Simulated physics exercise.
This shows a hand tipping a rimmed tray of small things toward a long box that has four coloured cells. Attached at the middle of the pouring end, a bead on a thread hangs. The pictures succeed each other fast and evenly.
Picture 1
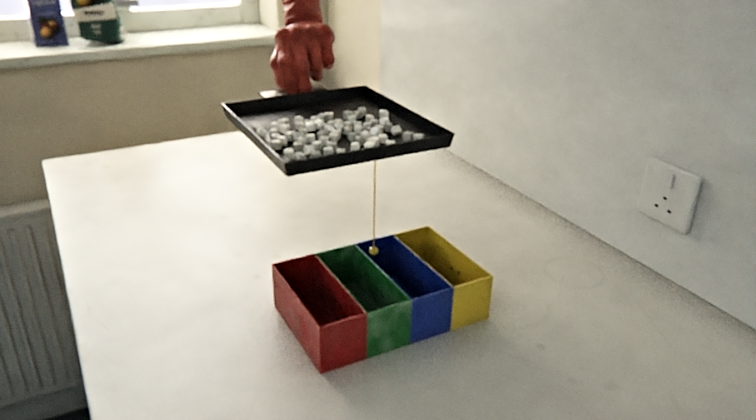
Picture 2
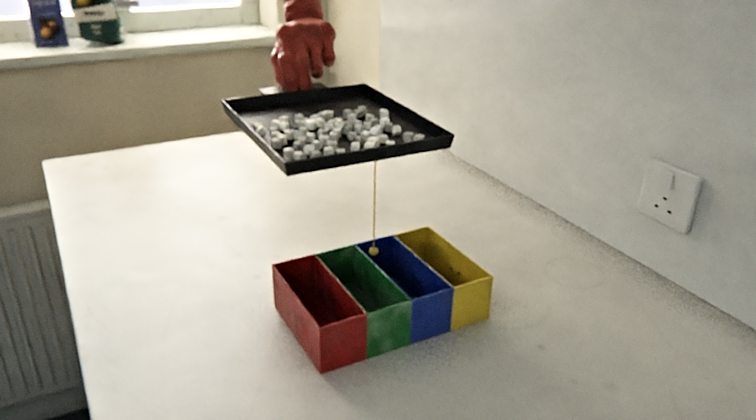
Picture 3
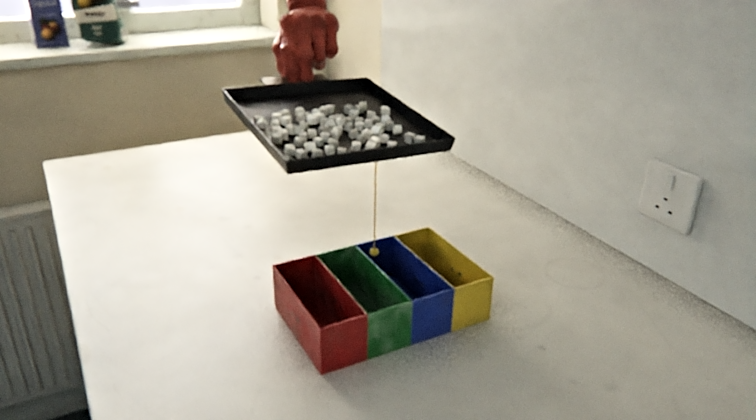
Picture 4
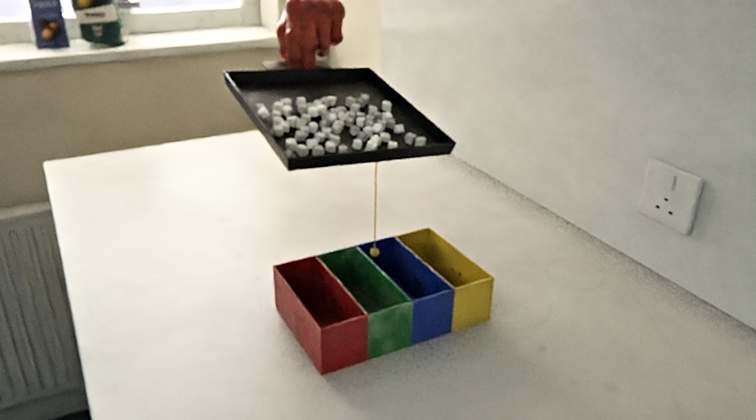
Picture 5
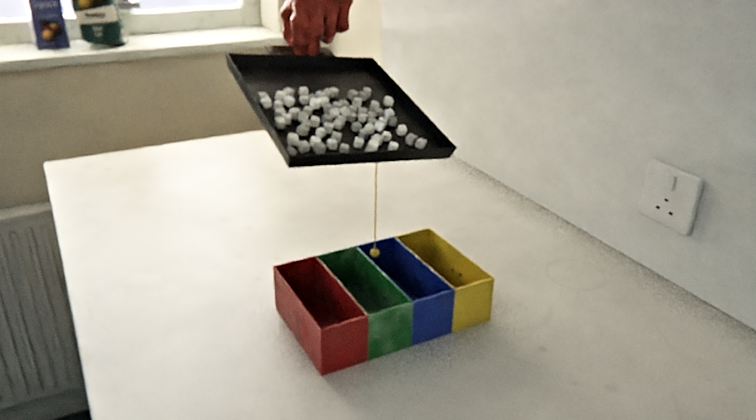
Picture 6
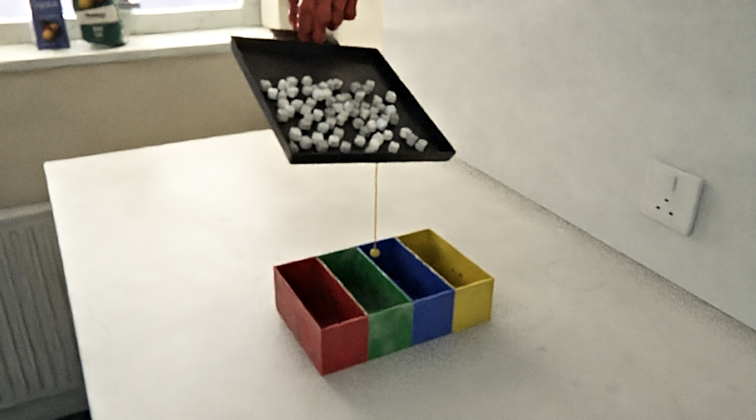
At first, a hand holds a dark rimmed tray of small white cubes nearly level above a long box with red, green, blue and yellow cells, a bead hanging on a thread from the tray's near edge. Then the hand steadily raises the far side, tilting the tray toward the viewer.
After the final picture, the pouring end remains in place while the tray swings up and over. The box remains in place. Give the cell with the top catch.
Top catch: The yellow cell.
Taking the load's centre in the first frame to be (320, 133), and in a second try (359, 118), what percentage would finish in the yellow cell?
Around 50 then around 60 per cent.
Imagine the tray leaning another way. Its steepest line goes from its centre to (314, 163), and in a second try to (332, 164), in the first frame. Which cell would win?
The first time it's the red cell, the second time it's the red one.
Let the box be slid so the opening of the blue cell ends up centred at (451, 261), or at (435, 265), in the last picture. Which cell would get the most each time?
First try: The blue one. Second try: The blue one.
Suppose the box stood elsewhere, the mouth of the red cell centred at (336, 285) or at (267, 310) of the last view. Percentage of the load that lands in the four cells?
Roughly 100% on the first try and 30% on the second.
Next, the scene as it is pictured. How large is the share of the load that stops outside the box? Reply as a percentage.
I'd put it near 10 per cent of the load.
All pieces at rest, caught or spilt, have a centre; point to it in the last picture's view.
Somewhere close to (438, 300) in the last picture.
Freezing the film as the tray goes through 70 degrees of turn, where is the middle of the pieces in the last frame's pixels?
Somewhere about pixel (397, 137).
Just after the last frame, tray tipped steeply; almost all on the tray; just a few falling or outside the box.
A moment on, tray tipped past a quarter turn; almost all on the tray; about a tenth in the yellow cell; just a few in the green cell; just a few in the blue cell; just a few falling or outside the box.
Further on, tray tipped past a quarter turn; roughly half in the yellow cell; roughly a third in the blue cell; about a tenth in the green cell; about a tenth falling or outside the box.
When it is over, tray tipped past a quarter turn; roughly half in the yellow cell; roughly a third in the blue cell; about a tenth in the green cell; not one in the red cell; about a tenth outside the box.
